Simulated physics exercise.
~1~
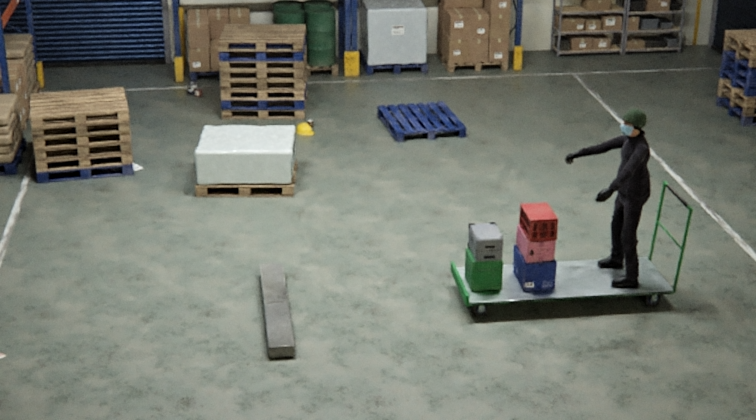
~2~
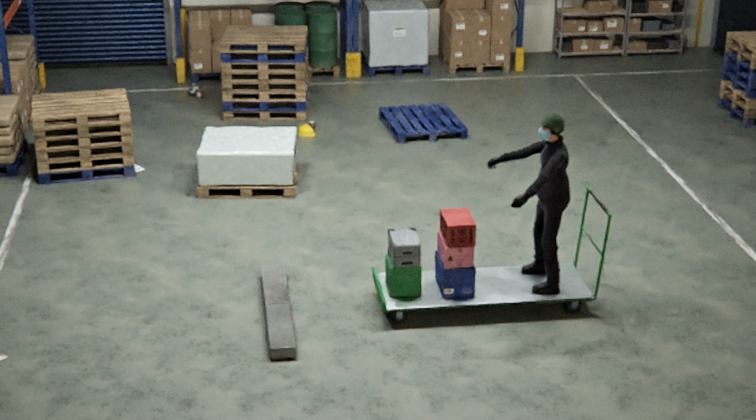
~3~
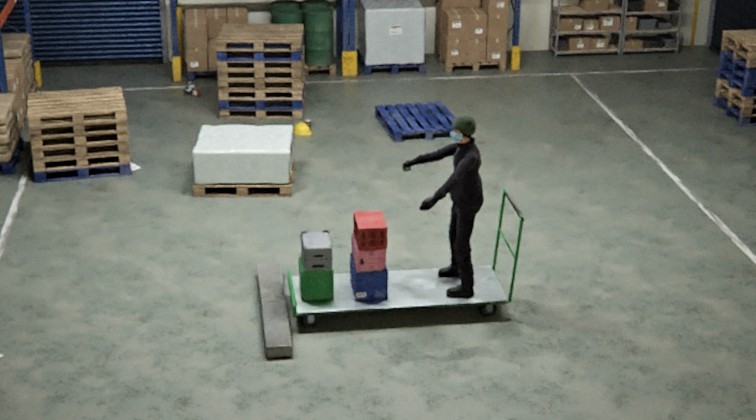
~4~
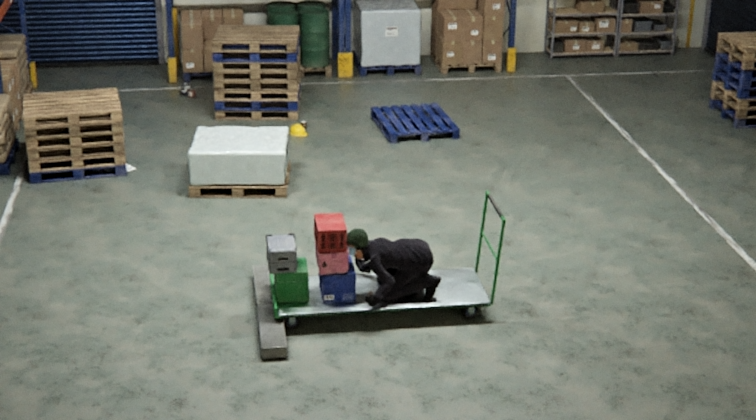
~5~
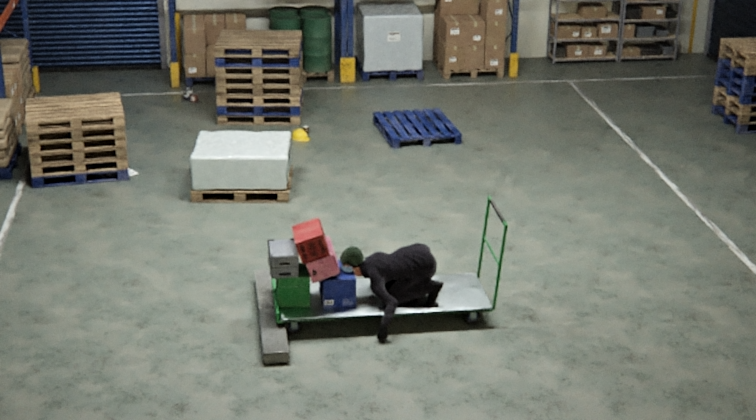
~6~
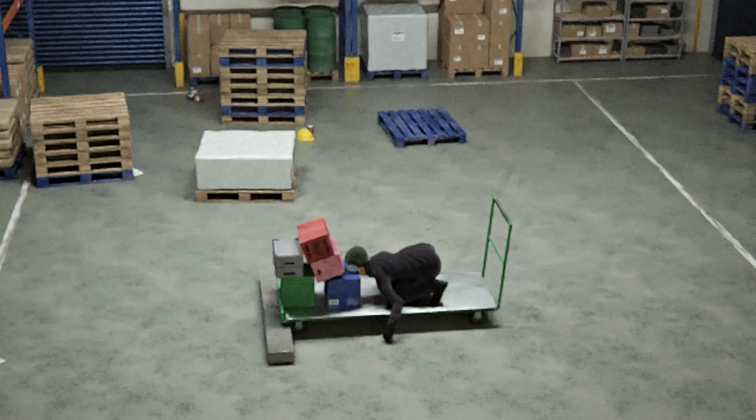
A figure in dark clothes, a green cap and a face mask stands with arms outstretched on a flatbed trolley in a warehouse, seen from above with a slight sway. Ahead of it on the deck sit a grey case on a green box and a red crate over a pink parcel and blue carton. The trolley rolls left toward a grey kerb on the floor and stops against it. The figure pitches forward onto the deck behind the stack, and the red crate and pink parcel tilt left. They come to rest leaning toward the grey case, with everything still aboard and the figure slumped face down.
